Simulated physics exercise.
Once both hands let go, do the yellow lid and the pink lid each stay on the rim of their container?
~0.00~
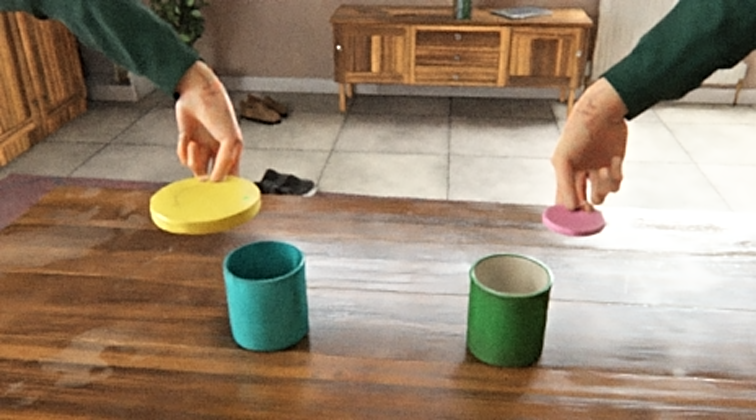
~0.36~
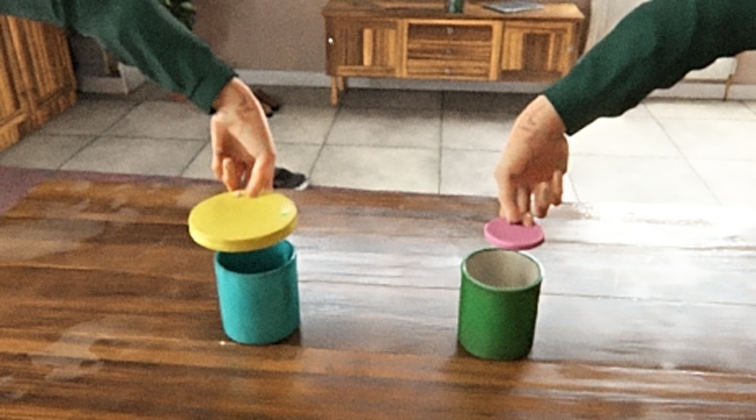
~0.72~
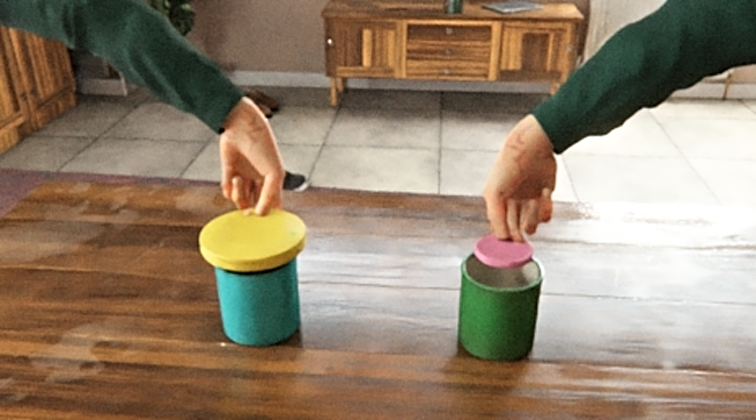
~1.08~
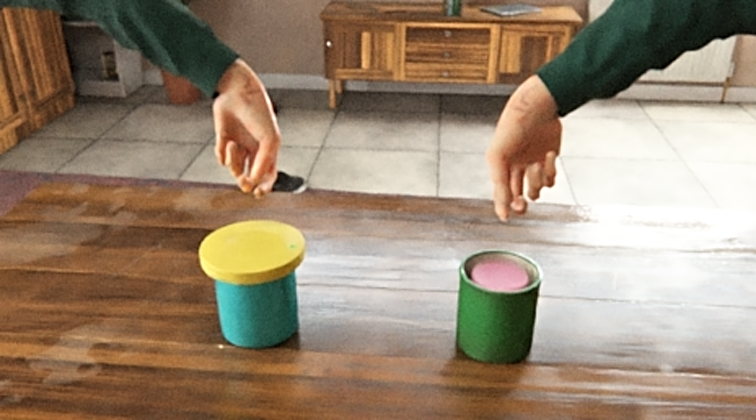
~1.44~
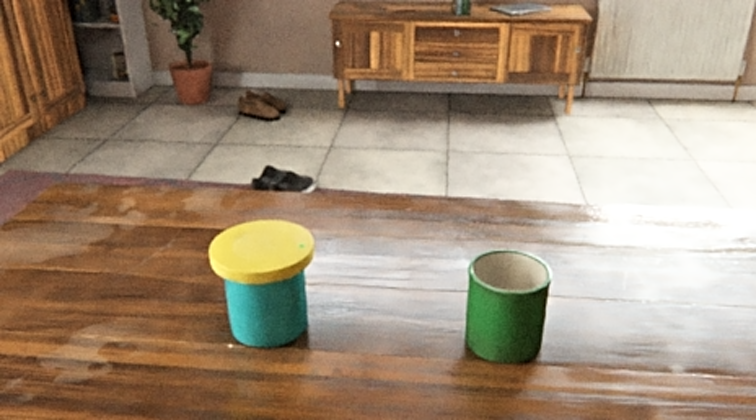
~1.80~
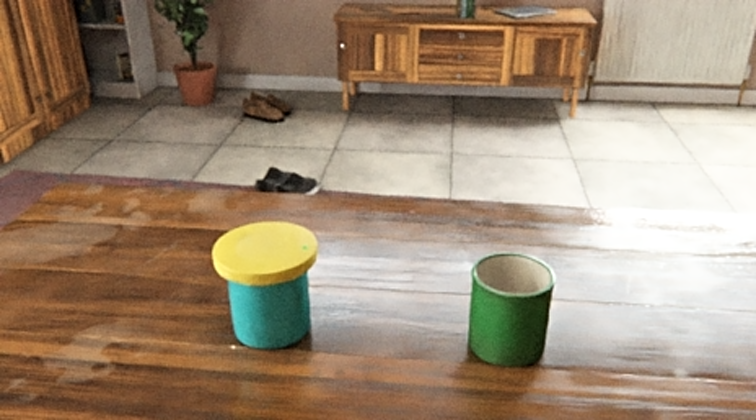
Only the yellow lid does, resting on top of the teal container. The pink lid slips past the rim of the green container and drops inside, out of sight.
